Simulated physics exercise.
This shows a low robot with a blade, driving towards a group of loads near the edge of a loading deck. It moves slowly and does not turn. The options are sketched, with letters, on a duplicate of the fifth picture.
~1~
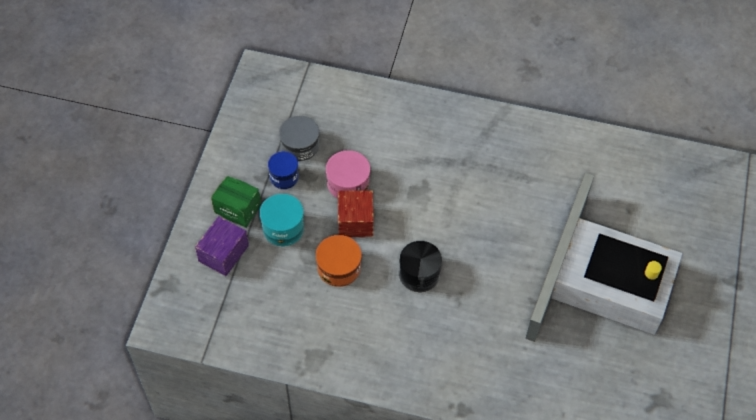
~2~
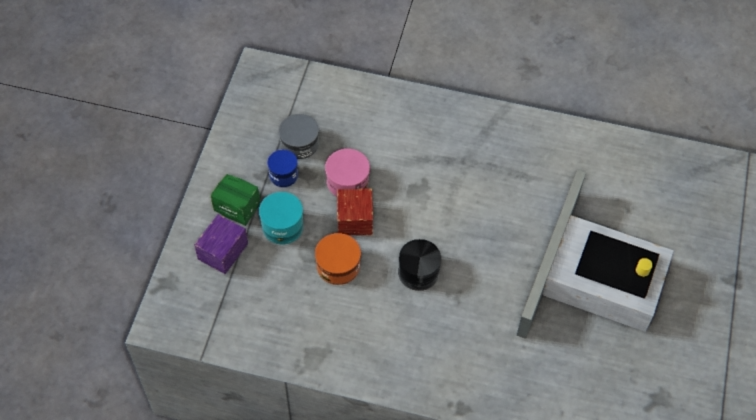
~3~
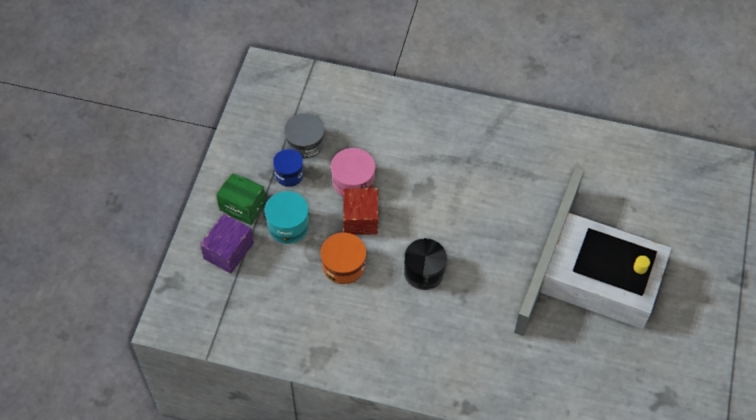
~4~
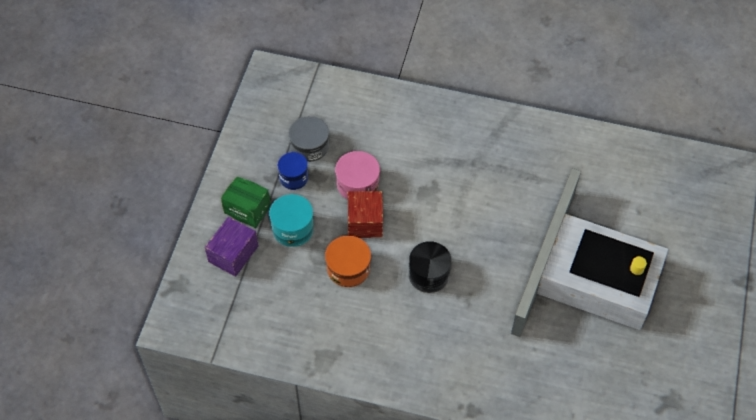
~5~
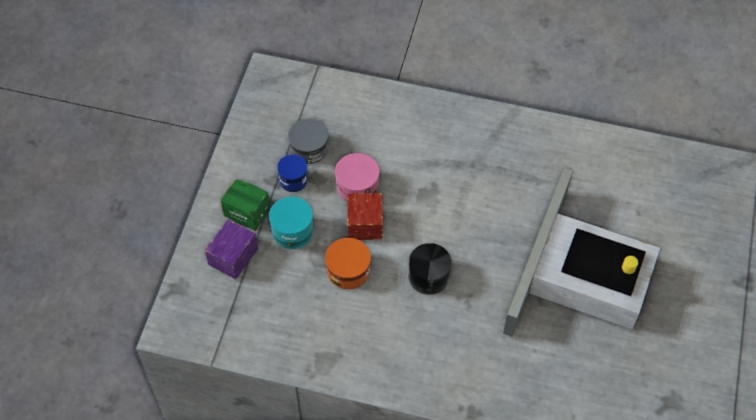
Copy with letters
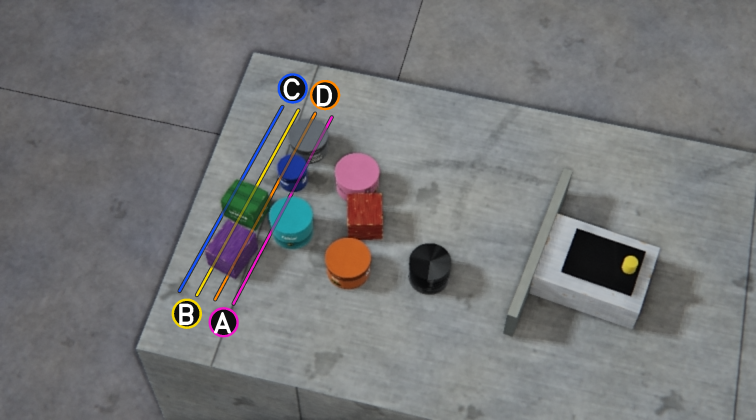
In the video, a low white robot with a grey blade creeps left across a grey deck toward a cluster of colourful round containers and boxes, which stay in place while the view shifts slightly.
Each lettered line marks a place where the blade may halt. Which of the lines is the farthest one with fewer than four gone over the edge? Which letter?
B is the last line within the limit.
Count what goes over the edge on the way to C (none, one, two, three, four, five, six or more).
By then, four.
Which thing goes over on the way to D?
The green box goes over.
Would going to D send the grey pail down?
No.
On the marked copy, A at (285, 206); B at (250, 198); C at (233, 194); D at (268, 202).
Taking B. A third of the way, robot (490, 236); black canister (394, 258); green box (246, 204).
Two thirds of the way, robot (385, 213); green box (225, 196); turquoise pail (259, 212).
When it is over, robot (303, 195); purple crate over the edge; green box over the edge; three fallen.
As for the rest, A is within the limit but short; C drops four; D is within the limit but short.
